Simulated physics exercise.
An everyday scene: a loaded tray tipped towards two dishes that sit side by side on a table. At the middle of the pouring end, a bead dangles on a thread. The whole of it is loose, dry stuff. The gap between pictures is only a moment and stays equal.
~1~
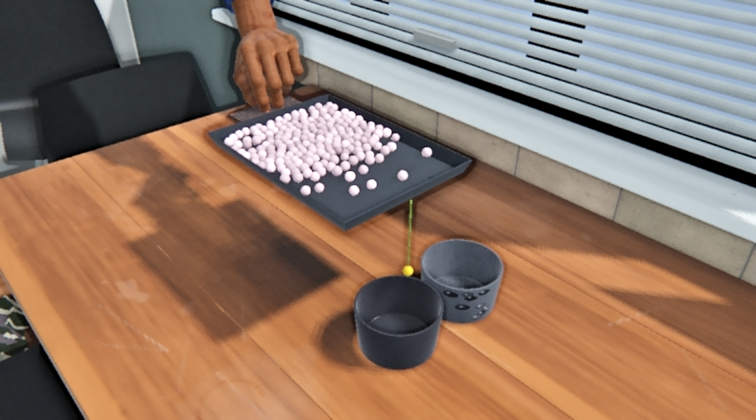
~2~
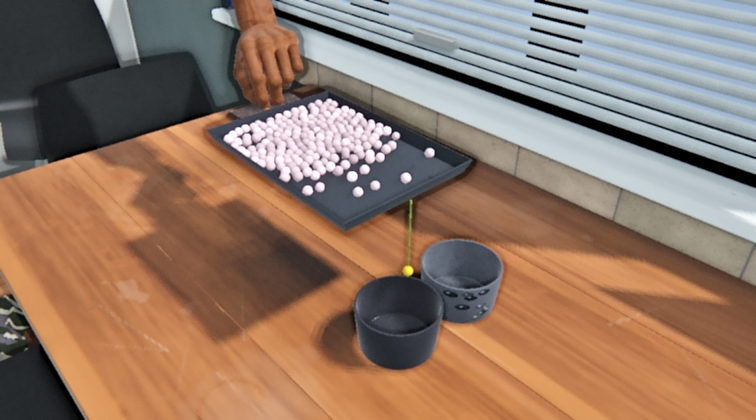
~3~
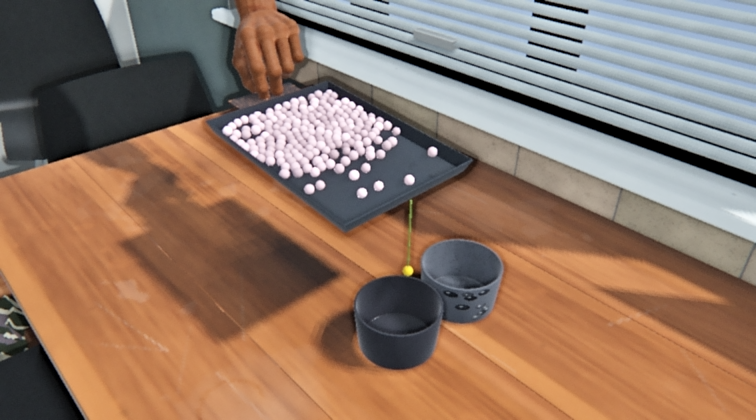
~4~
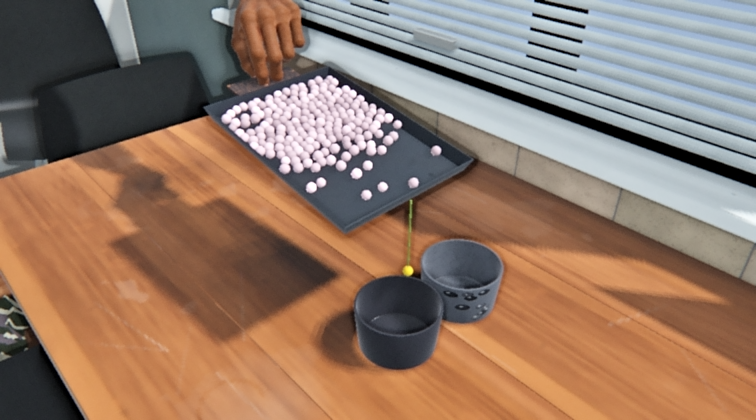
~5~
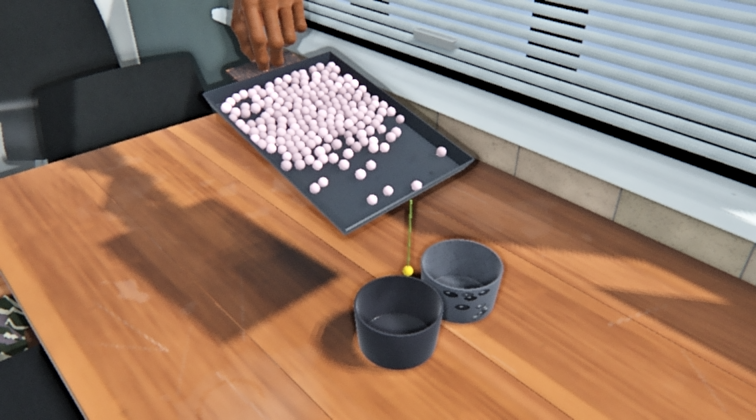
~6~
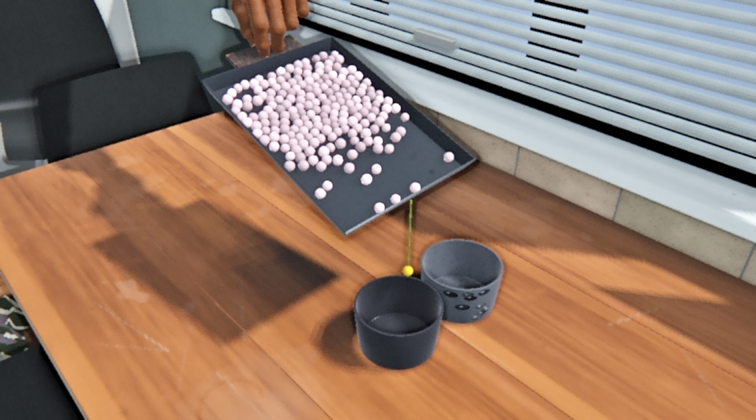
Dark tray of pale pink pearls tilting gradually as a hand raises its far end, pearls rolling towards the lower edge.
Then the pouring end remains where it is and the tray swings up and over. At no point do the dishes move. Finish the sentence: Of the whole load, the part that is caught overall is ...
... less than half of it.
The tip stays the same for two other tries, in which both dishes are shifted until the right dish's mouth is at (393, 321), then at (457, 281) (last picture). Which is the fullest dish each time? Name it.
Well, first the dish at right, then the dish at left.
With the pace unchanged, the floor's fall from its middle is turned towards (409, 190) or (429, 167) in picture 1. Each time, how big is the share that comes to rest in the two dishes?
In turn, 40 percent and then 70 percent.
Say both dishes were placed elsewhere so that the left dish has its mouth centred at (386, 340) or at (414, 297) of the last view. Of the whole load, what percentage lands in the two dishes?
Trial 1 around 70 percent, trial 2 around 20 percent.
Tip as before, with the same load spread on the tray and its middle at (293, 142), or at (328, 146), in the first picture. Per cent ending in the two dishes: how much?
In order, roughly 30 % and 40 %.
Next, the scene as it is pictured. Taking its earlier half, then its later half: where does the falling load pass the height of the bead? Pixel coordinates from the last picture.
The first part at (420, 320); the rest at (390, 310).
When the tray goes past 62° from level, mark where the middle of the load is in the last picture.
I'd put the middle of the pieces at roughly (407, 298).
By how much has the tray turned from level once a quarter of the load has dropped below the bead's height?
Around 60° of tilt.
Shortly afterwards, tray tipped steeply; near a third on the tray; only a few in the left dish; only a few in the right dish; near a third outside both; near a quarter in the air.
Next, tray tipped past a quarter turn; near a quarter in the left dish; only a few in the right dish; the bulk outside both; only a few in the air.
Some moments later, tray tipped past a quarter turn; near a quarter in the left dish; only a few in the right dish; the bulk outside both.
In the end, tray tipped past a quarter turn; near a quarter in the left dish; only a few in the right dish; the bulk outside both.
